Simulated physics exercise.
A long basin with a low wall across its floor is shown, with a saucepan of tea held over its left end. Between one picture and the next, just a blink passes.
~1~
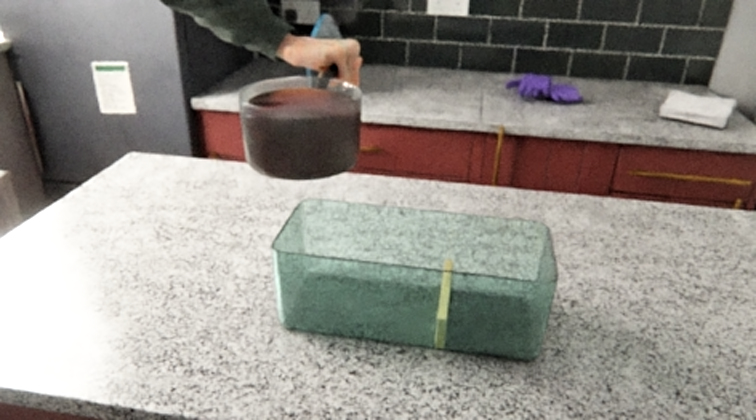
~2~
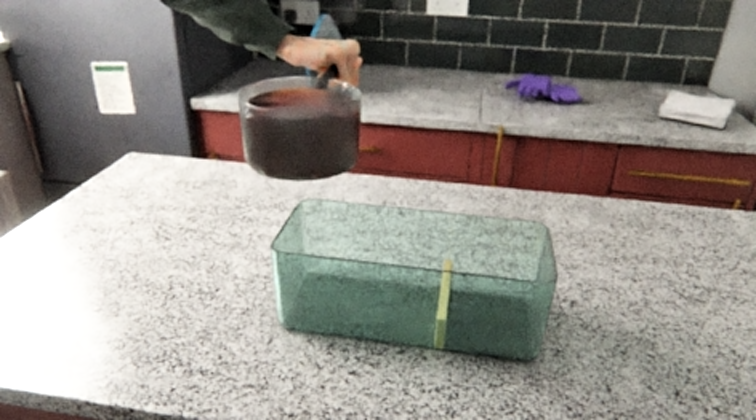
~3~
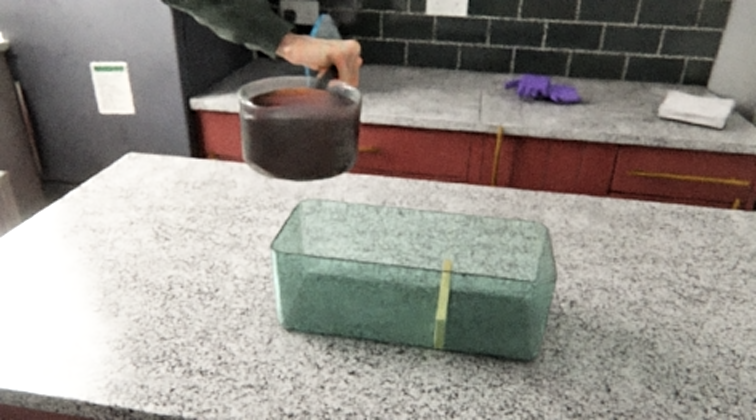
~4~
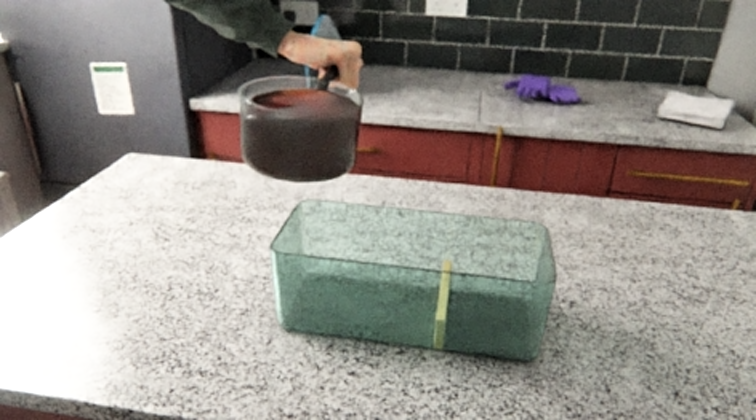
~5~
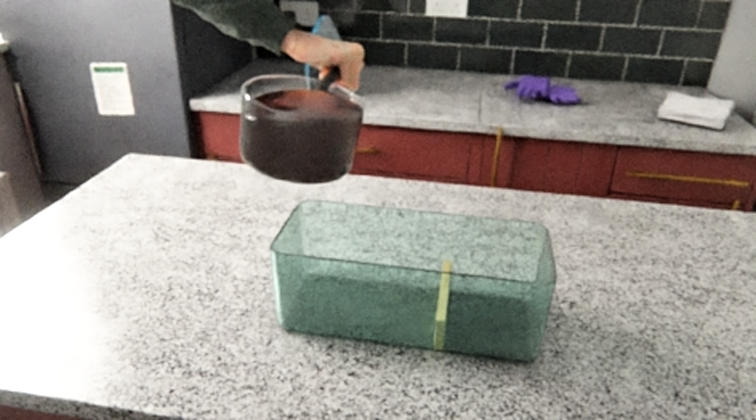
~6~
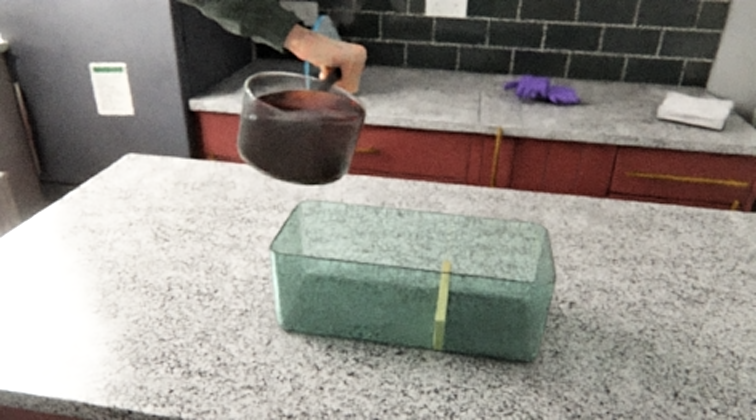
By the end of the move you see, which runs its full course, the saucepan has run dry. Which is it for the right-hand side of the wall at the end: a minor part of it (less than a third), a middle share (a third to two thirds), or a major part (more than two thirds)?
Once it settles, the part right of the wall is below a third, I'd say.
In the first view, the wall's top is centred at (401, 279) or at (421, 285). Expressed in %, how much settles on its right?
Try 1: About 65 percent; try 2: About 40 percent.
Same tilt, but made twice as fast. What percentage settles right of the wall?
I'd estimate some 10 percent.
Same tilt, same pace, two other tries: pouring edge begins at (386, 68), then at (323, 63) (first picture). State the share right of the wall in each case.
50 % and 10 %.
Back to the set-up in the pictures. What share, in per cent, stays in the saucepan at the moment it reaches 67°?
About 60 %.
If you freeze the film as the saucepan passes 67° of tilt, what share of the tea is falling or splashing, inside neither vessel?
Estimate: Some 25 per cent.
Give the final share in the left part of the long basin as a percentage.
Around 95 percent.
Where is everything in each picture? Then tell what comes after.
In the first picture, it leans 0°; its right rim is at (360, 99); the tea meets the walls at (248, 99) and (359, 108); the long basin's rim runs from (287, 223) to (553, 252); the wall's top is at (446, 287).
In the second picture, it leans 1°; its right rim is at (360, 100); the tea meets the walls at (248, 99) and (359, 108).
In the third picture, it leans 2°; its right rim is at (360, 102); the tea meets the walls at (248, 99) and (359, 108).
In the fourth picture, it leans 5°; its right rim is at (361, 106); the tea meets the walls at (249, 99) and (359, 109).
In the fifth picture, it leans 9°; its right rim is at (363, 111); the tea meets the walls at (249, 101) and (362, 111).
In the sixth picture, it leans 14°; its right rim is at (364, 117); the tea meets the walls at (249, 102) and (364, 112).
A moment on, the saucepan is tipped part way and 59 per cent is still to pour, 14 is left of the wall and 0 right of it.
Next, the saucepan is tipped on its side and 13 per cent is still to pour, 76 is left of the wall and 1 right of it.
Then the saucepan is tipped right over and 1 per cent is still to pour, 93 is left of the wall and 3 right of it.
Later the saucepan is tipped right over and 0 per cent is still to pour, 95 is left of the wall and 4 right of it.
Finally, 95 per cent lies left of the wall, 4 right of it and 1 outside.
